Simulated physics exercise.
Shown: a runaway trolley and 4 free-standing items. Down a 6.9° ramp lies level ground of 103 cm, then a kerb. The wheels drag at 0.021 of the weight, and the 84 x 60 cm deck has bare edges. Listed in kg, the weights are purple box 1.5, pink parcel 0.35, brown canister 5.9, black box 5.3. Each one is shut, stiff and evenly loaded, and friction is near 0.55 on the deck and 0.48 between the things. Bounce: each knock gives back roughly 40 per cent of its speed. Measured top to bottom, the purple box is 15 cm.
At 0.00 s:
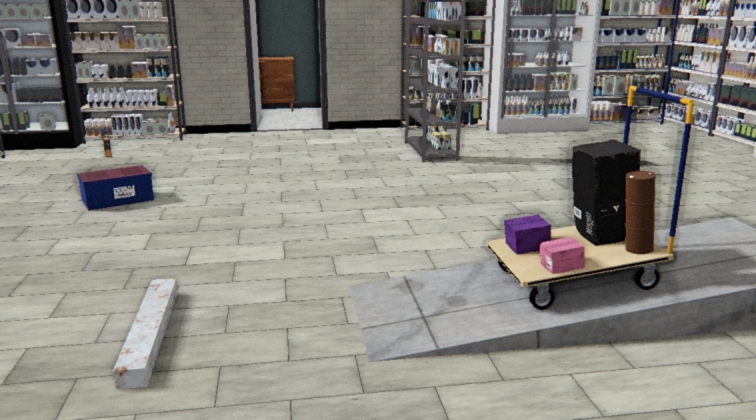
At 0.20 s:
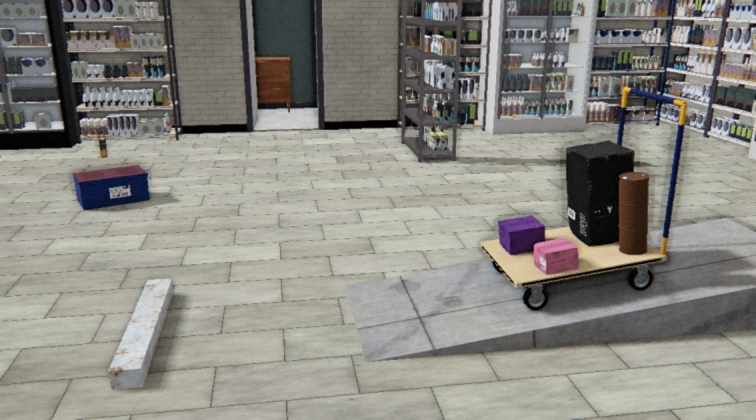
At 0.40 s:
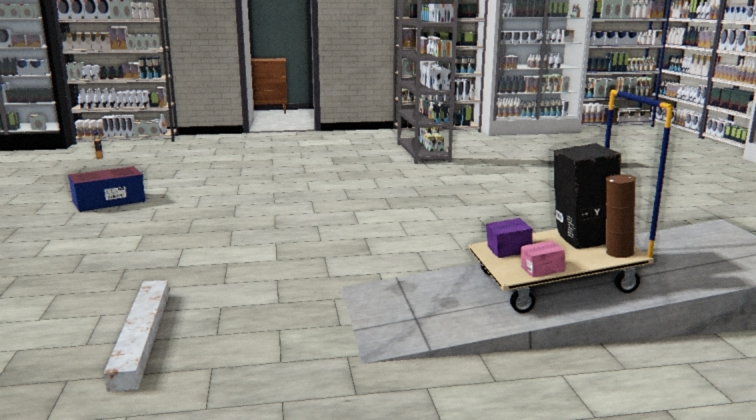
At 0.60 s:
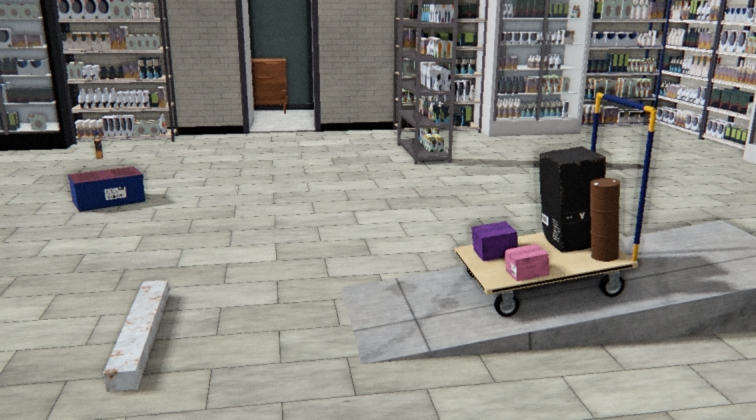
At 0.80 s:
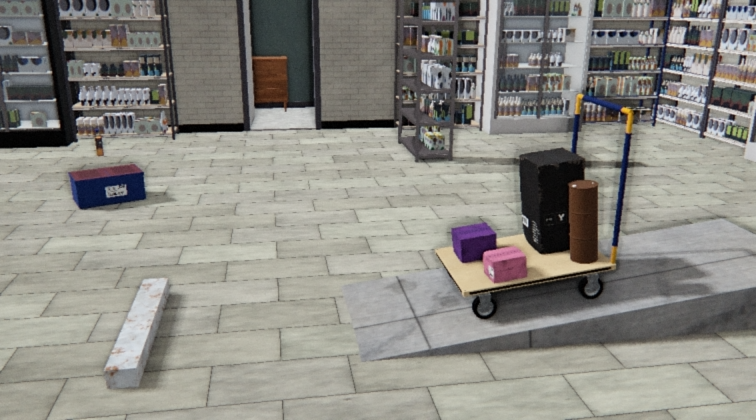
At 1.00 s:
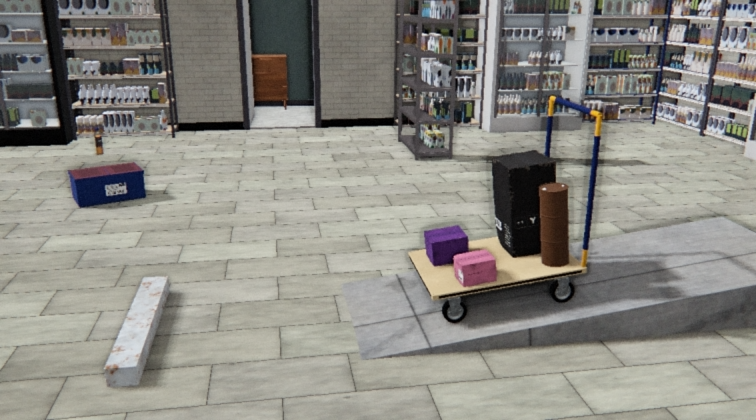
A flat trolley with a blue and yellow handle, carrying a purple box, a pink parcel, a black box and a brown canister, rolls leftward down a grey ramp in a shop, slowly at first, then faster.
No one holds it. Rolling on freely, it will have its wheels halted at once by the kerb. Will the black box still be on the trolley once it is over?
Yes.
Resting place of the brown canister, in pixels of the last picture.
(202, 295), roughly.
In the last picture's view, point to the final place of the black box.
Roughly at pixel (242, 239).
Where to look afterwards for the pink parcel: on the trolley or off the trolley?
Pink parcel: Goes out of bounds.
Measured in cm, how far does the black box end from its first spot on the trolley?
About 12 cm.
After 1.70 s, 61 cm left to run.
After 2.30 s, trolley at the kerb; black box tipped 5° from how it sat near (237, 237); brown canister tipped 29° from how it sat; purple box slid 15 cm.
After 2.50 s, trolley at the kerb; black box tipped 10° from how it sat near (232, 236); brown canister on its side; pink parcel slid 20 cm.
After 2.90 s, trolley at the kerb; pink parcel now off the trolley; black box slid 12 cm near (242, 238); brown canister on its side.
At rest (3.6 s), off the trolley, pink parcel; tipped over on the trolley, brown canister; not toppled but over 10 cm from the start, purple box and black box. Seen from the same camera at the end, black box near (242, 239).
